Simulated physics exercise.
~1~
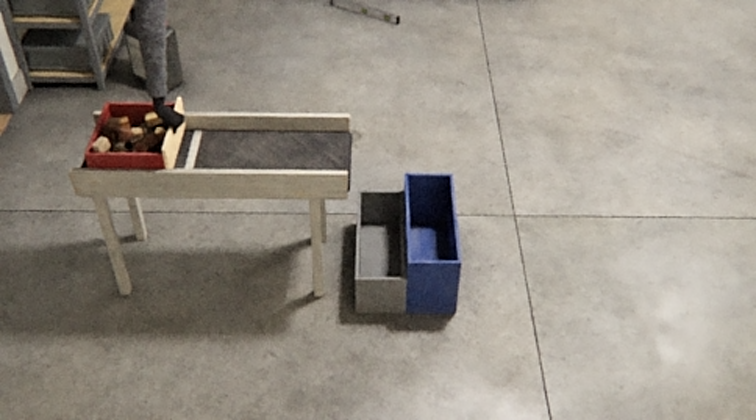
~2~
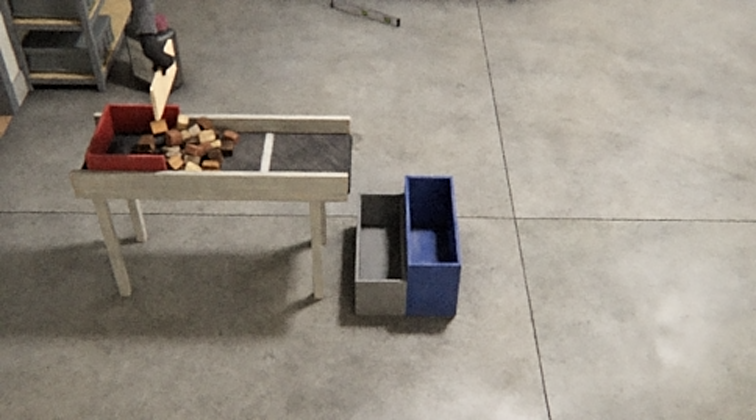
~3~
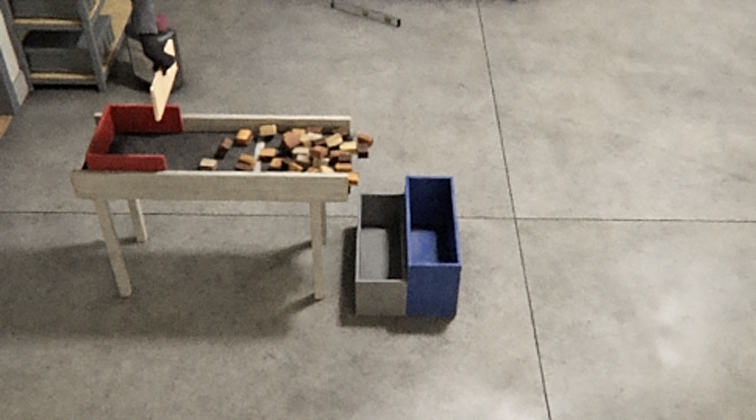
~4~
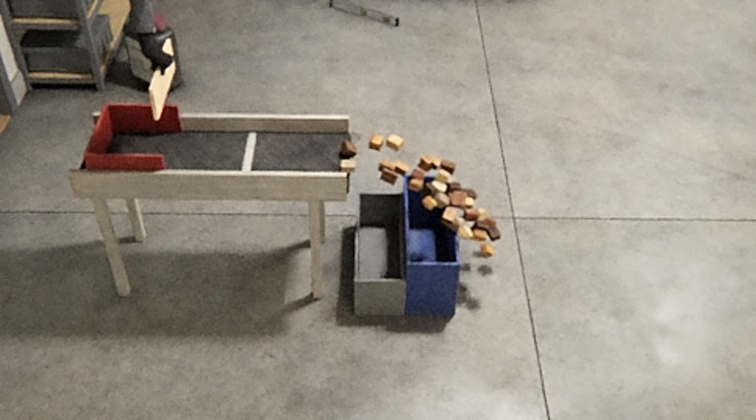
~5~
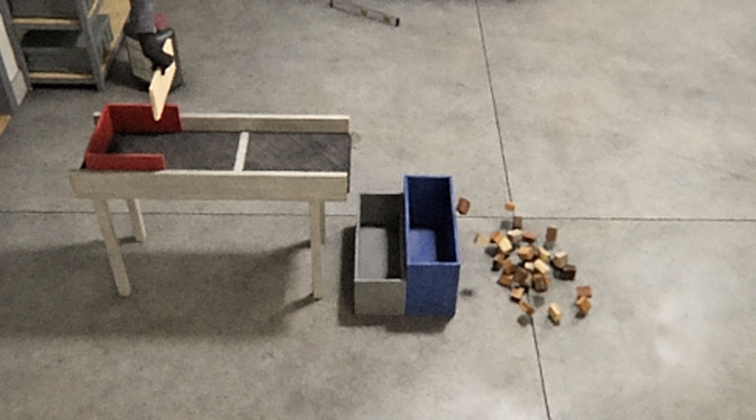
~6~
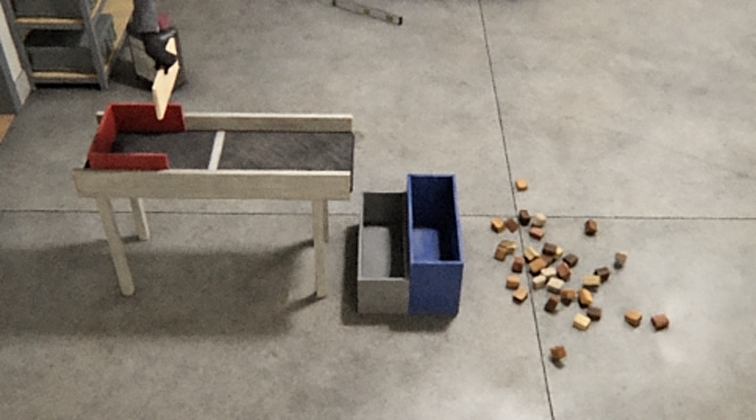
On a grey concrete floor, a low conveyor table with a red pen of wooden blocks at its left end stands beside a grey tub and a taller blue tote. A gloved hand lifts the wooden gate, and the belt starts carrying the blocks to the right in a loose heap. They spread out along the belt and reach its far end. The blocks then fly off in a stream, passing over both containers. They hit the floor beyond the blue tote, tumble and scatter, leaving all of them on the concrete and both containers empty.
